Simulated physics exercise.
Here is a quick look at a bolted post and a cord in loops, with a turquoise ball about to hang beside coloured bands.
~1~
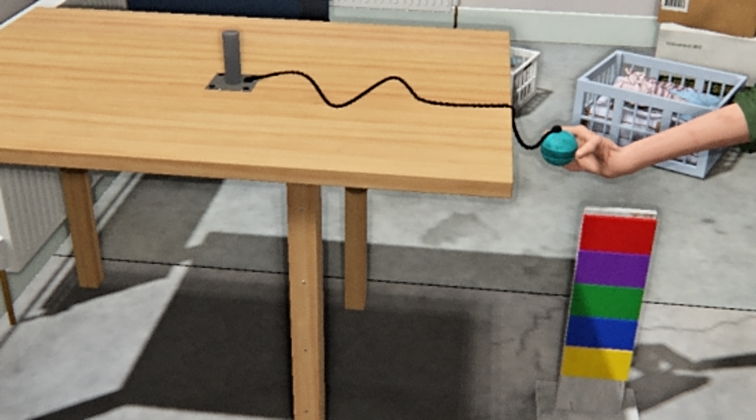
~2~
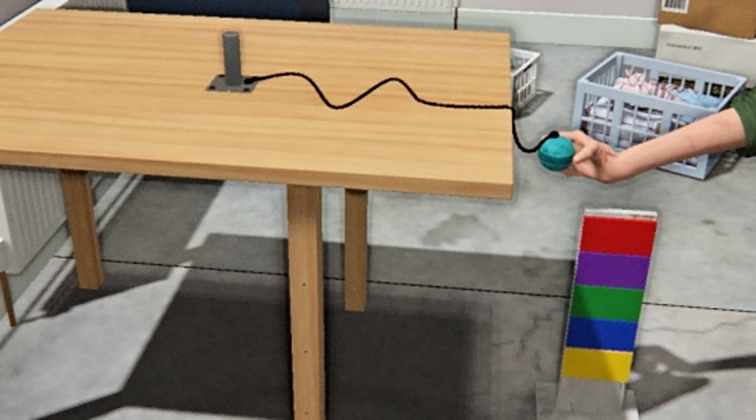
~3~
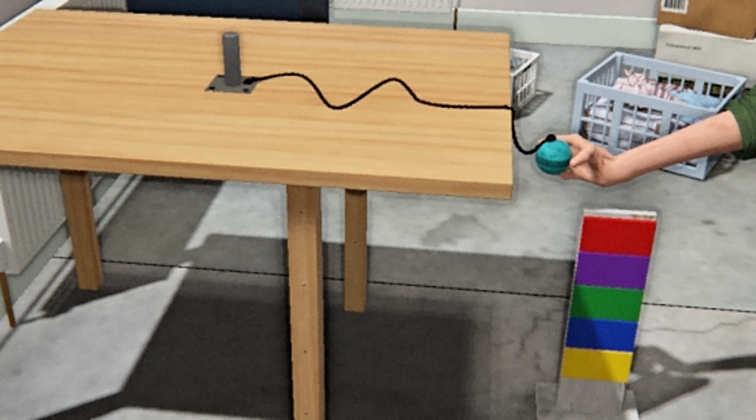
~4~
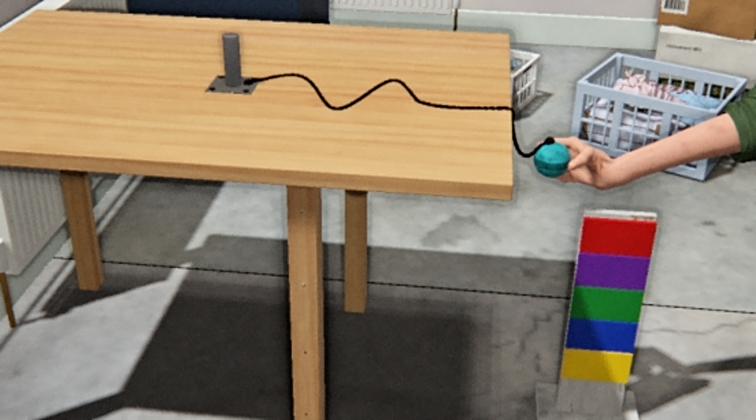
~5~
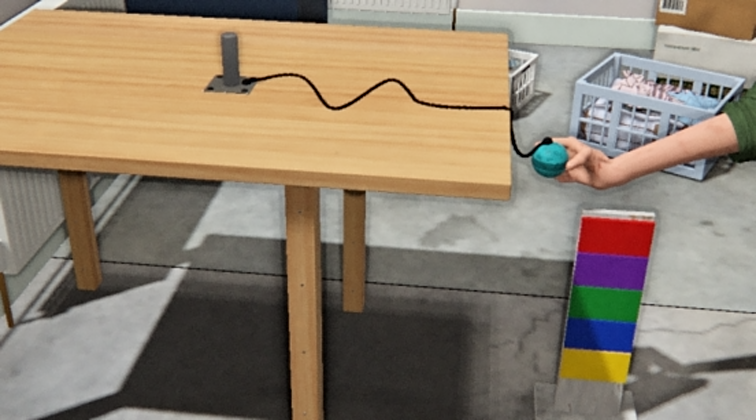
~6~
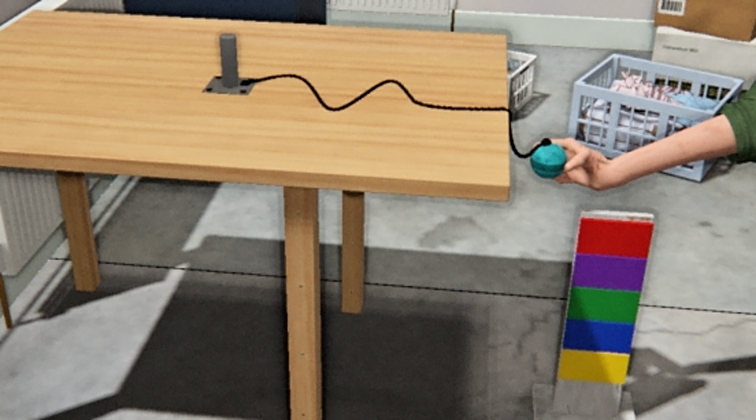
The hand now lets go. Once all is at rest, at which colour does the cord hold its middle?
At blue.
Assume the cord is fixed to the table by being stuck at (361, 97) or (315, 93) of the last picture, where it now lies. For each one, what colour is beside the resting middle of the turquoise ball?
Note: Try 1 purple; try 2 green.
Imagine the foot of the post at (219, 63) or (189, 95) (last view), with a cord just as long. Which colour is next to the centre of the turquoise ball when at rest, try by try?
The first case gives green, the second gives green.
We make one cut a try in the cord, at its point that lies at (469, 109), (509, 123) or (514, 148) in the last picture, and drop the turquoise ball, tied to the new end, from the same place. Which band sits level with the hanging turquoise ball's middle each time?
In turn it lines up with red, purple and green.
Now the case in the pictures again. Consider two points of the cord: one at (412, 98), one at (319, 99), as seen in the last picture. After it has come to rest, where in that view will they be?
End: (506, 152) and then (370, 95).
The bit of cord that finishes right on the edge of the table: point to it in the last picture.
It's the bit near (396, 82).
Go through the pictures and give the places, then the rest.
The first picture shows turquoise ball (559, 148); red (618, 236); purple (612, 271); green (607, 303); blue (602, 334); yellow (597, 364).
The second picture shows turquoise ball (557, 153); cord through (283, 75) (324, 100) (375, 88) (415, 96) (499, 108).
The third picture shows turquoise ball (554, 157).
The fourth picture shows turquoise ball (552, 160); cord through (283, 76) (324, 101) (374, 89) (415, 97) (499, 109).
The fifth picture shows turquoise ball (550, 159).
The sixth picture shows turquoise ball (549, 160); cord through (280, 76) (321, 102) (371, 90) (412, 98) (496, 110).
A little later, ball near (519, 323); level with blue.
Next, ball near (463, 316); level with blue.
Later still, ball near (498, 326); level with blue.
When it is over, ball near (485, 324); level with blue. The blue one.
